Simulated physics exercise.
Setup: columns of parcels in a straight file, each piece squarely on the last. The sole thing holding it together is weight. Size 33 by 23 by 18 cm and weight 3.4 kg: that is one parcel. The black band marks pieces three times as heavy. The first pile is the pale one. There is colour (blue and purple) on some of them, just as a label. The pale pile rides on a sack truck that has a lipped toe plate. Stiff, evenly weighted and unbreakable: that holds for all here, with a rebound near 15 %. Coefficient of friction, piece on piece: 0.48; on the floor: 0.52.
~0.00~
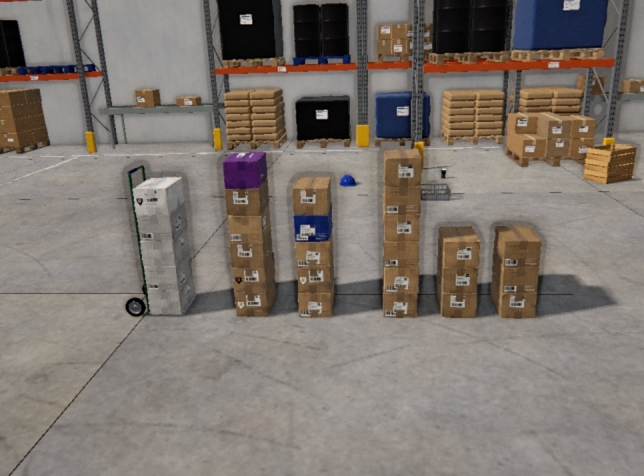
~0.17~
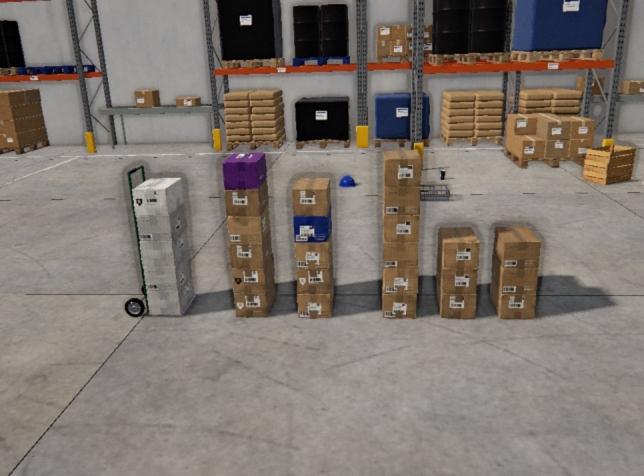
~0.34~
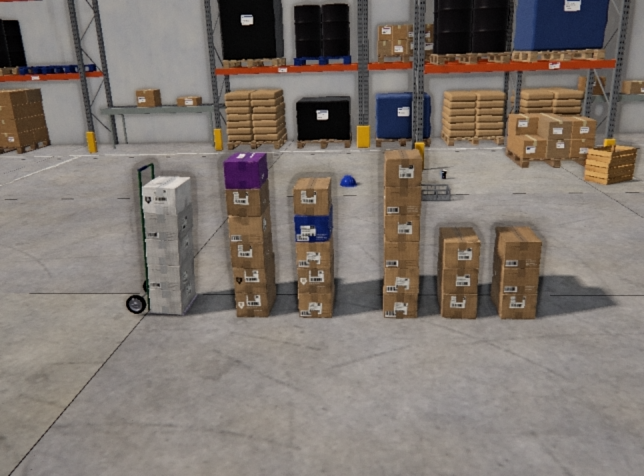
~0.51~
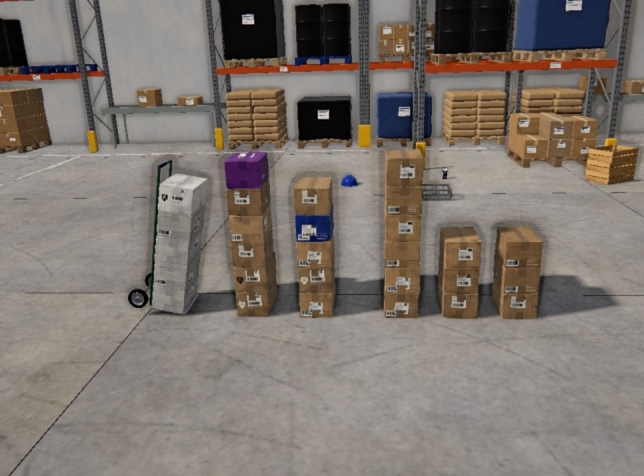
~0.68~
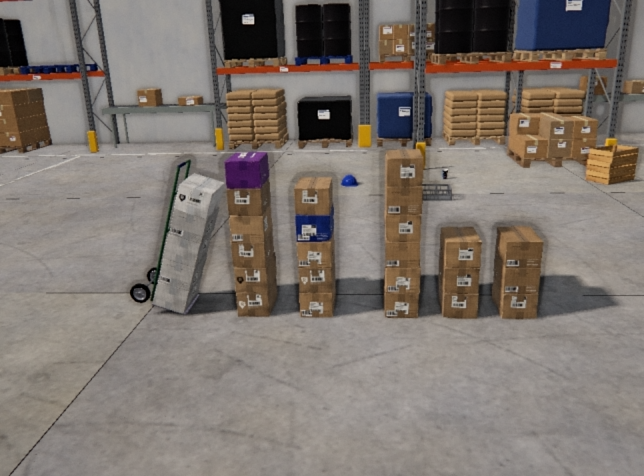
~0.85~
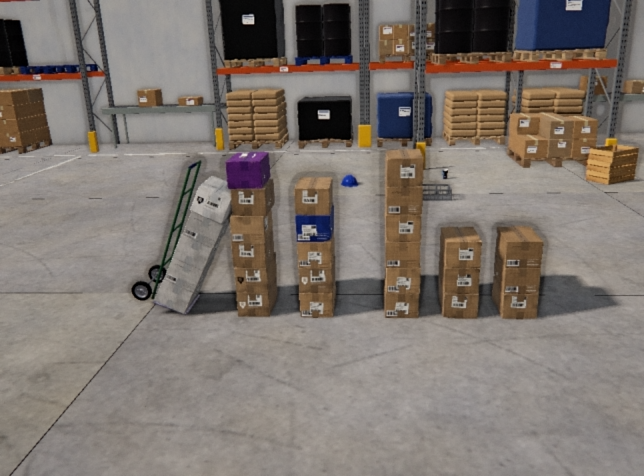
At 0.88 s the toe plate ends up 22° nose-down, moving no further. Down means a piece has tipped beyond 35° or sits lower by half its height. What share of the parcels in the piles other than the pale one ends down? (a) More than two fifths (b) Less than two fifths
Answer: A.
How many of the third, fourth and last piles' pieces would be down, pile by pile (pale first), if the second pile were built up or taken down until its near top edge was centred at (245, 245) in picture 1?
The tally would be third 0, then fourth 0, then last 0.
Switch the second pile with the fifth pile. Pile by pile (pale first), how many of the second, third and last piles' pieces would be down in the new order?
Pile by pile, you'd see second at 0, third at 0 and last at 0 down.
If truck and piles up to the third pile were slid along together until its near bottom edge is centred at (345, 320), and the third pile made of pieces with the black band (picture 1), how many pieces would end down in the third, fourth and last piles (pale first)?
In that case third 0, fourth 0, last 0.
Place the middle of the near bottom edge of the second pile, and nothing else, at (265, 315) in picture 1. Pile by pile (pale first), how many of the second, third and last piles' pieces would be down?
You'd end with the second pile at 6, the third at 5 and the last at 2 down.
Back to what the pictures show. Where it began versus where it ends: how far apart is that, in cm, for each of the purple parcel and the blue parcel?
Distances: Purple 100, blue 70 (cm).
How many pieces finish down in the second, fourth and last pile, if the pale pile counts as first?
Counting pieces, the second pile has 6, the fourth 6 and the last 2.
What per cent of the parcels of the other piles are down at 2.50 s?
By then, 40 per cent.
After 1.86 s, 5 of the pale pile down; none of the 23 other parcels down, 11 disturbed; purple parcel leaning 20°; blue parcel leaning 6°.
After 2.50 s, 5 of the pale pile down; 9 of the 23 other parcels down; purple parcel leaning 30°, 18 cm lower; blue parcel leaning 23°.
After 3.28 s, 5 of the pale pile down; 18 of the 23 other parcels down; purple parcel leaning 50°, 43 cm lower; blue parcel leaning 40°, 25 cm lower.
At rest (4.3 s), 5 of the pale pile down; 20 of the 23 other parcels down; purple parcel leaning 50°, 43 cm lower; blue parcel leaning 40°, 25 cm lower. That is 87 per cent. As the last picture would show them, middles, purple parcel near (390, 231), blue parcel near (412, 256).
